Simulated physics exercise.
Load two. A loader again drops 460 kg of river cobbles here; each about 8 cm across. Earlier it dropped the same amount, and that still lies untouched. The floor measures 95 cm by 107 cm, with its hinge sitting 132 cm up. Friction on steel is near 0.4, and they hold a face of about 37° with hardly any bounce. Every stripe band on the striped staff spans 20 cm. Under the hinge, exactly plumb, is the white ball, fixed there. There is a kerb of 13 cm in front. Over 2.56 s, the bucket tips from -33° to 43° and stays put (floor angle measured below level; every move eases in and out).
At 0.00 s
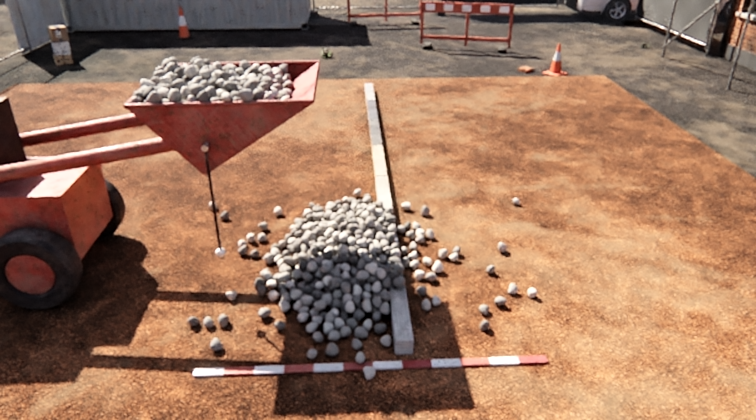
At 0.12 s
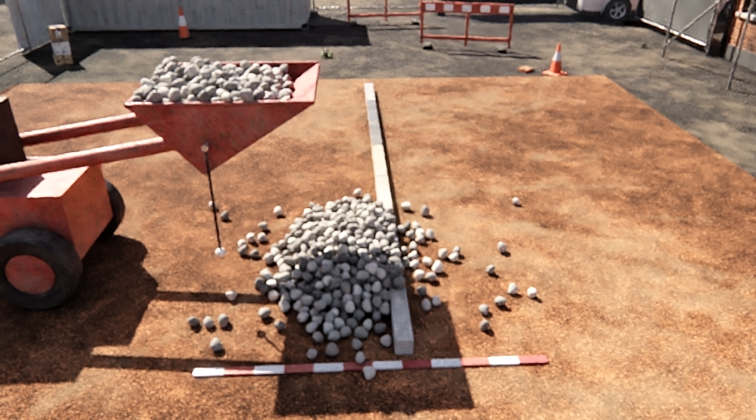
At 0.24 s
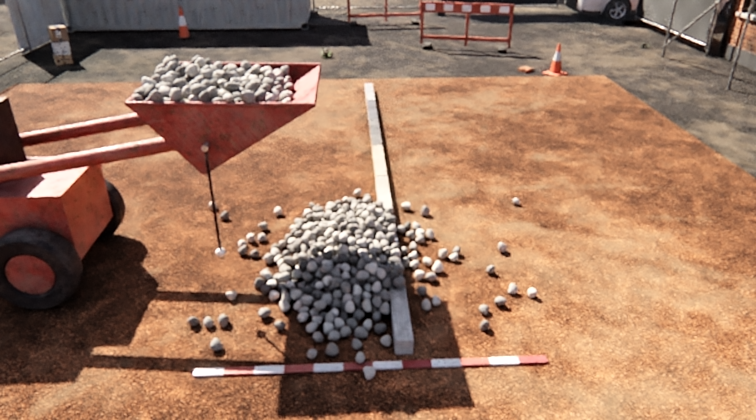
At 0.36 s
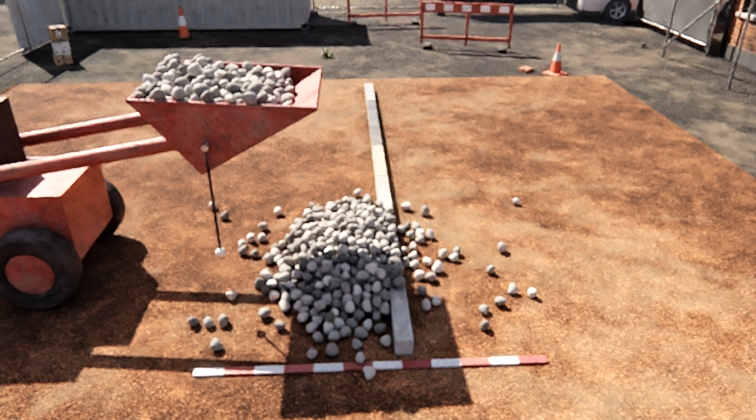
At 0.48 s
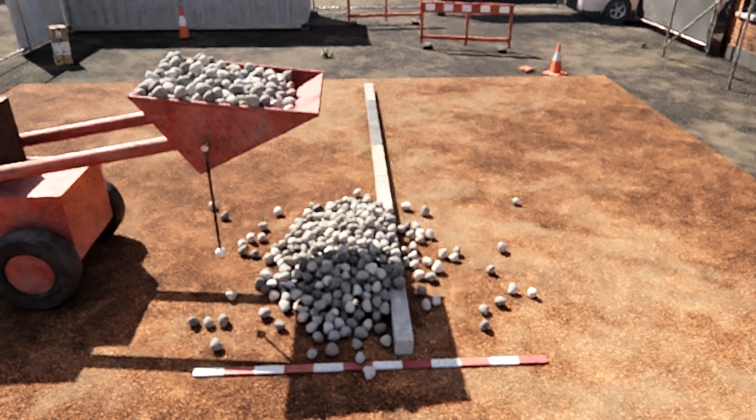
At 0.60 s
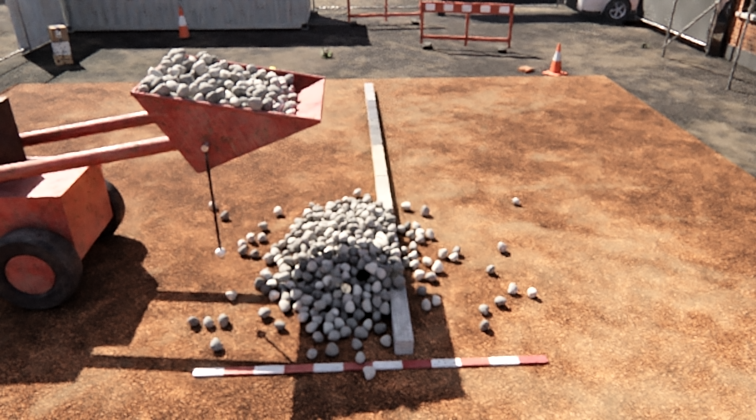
A red loader bucket heaped with grey cobbles tilts slightly, its right-hand lip dipping a little while the stones shift gently inside; below, an earlier pile lies unmoving against a pale kerb, behind a red-and-white striped staff.
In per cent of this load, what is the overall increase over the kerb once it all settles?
14 out of 100, about.
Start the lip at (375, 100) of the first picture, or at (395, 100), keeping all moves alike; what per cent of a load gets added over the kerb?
Roughly 70 and 90 percent, in that order.
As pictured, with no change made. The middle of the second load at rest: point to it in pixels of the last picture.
The middle ends up near (337, 243).
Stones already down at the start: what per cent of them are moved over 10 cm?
I'd say roughly 20 per cent of them.
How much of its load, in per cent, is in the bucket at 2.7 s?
5 % still inside.
After 1.9 s the floor is at 31°; in per cent of one load, 81 in the bucket, 113 on this side of the kerb, 6 over the kerb; the foremost stones are at (503, 276).
After 2.7 s the floor is at 43°; in per cent of one load, 3 in the bucket, 184 on this side of the kerb, 14 over the kerb; the foremost stones are at (500, 262).
After 3.0 s the floor is at 43°; in per cent of one load, 0 in the bucket, 182 on this side of the kerb, 19 over the kerb; the foremost stones are at (507, 254).
After 5.6 s the floor is at 43°; in per cent of one load, 0 in the bucket, 180 on this side of the kerb, 20 over the kerb; the foremost stones are at (520, 262). Net gain over the kerb, 14.
